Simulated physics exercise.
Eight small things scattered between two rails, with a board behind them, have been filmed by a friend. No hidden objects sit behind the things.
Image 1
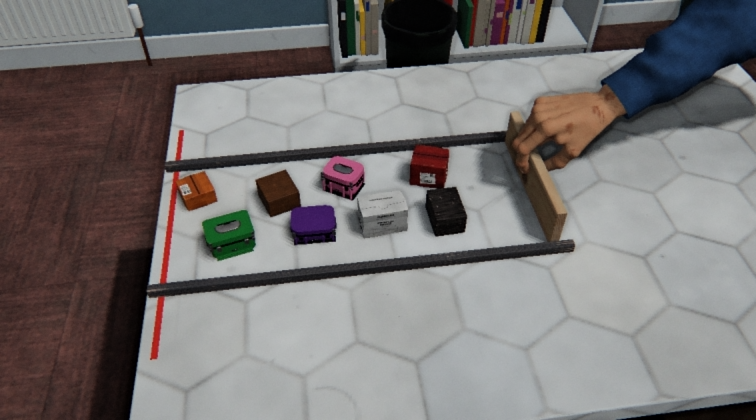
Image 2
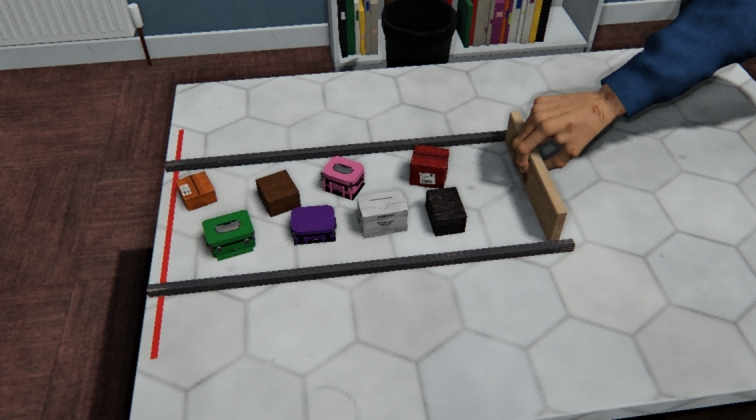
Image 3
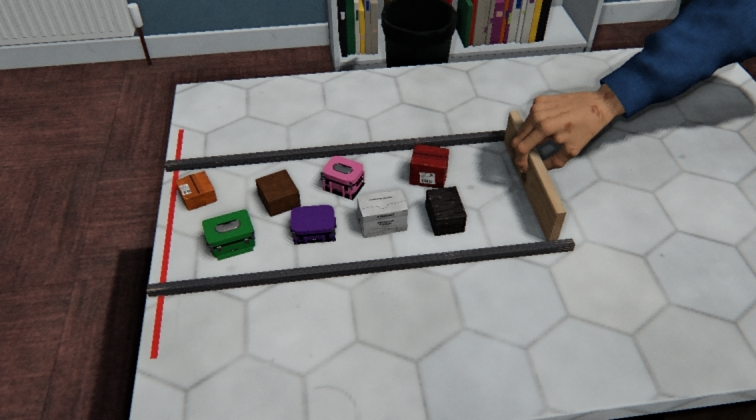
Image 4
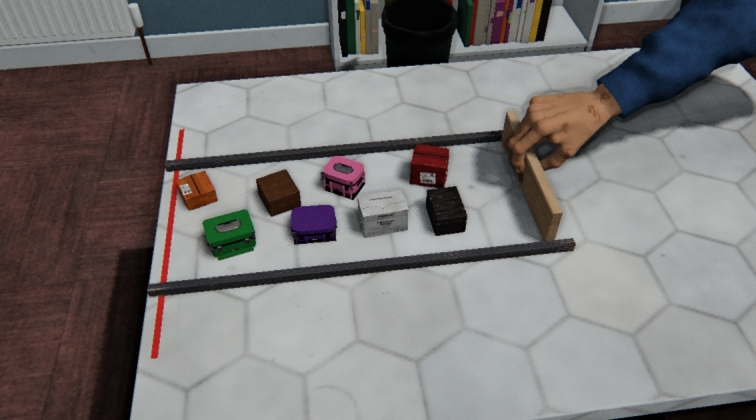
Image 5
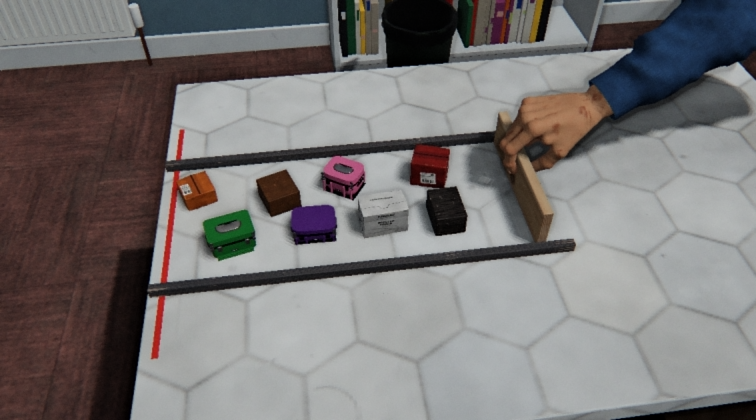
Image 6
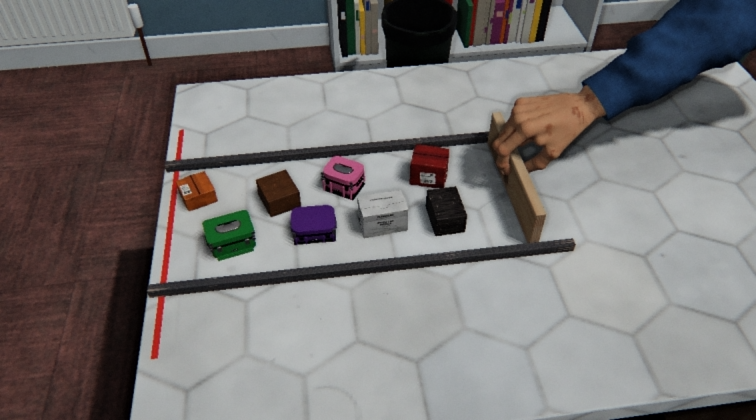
A hand holding a wooden board upright between two dark rails, then sliding it slightly left toward eight small, still, colourful boxes.
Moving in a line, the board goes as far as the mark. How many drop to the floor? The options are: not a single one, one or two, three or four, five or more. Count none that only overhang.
Answer: Five or more.
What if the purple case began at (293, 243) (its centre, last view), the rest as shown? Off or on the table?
From that position it ends up off.
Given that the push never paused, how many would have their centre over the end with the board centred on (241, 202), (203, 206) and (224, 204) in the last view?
Place by place, 3, 6 and 4.
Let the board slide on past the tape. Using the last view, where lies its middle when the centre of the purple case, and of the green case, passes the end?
Purple case: (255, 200); green case: (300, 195).
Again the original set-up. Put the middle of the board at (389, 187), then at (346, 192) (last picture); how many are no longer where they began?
Counts: 5 / 7.
Soon after, none off yet; orange box at rest near (197, 191); green case at rest near (230, 235); brown block at rest near (279, 193).
Then, none off yet; orange box moving near (191, 188); green case tipped a little near (134, 248); brown block moved well along near (197, 209).
At rest, the number that fall off is five or more; fallen, black block, red box, white box, pink case, purple case, brown block, green case and orange box.
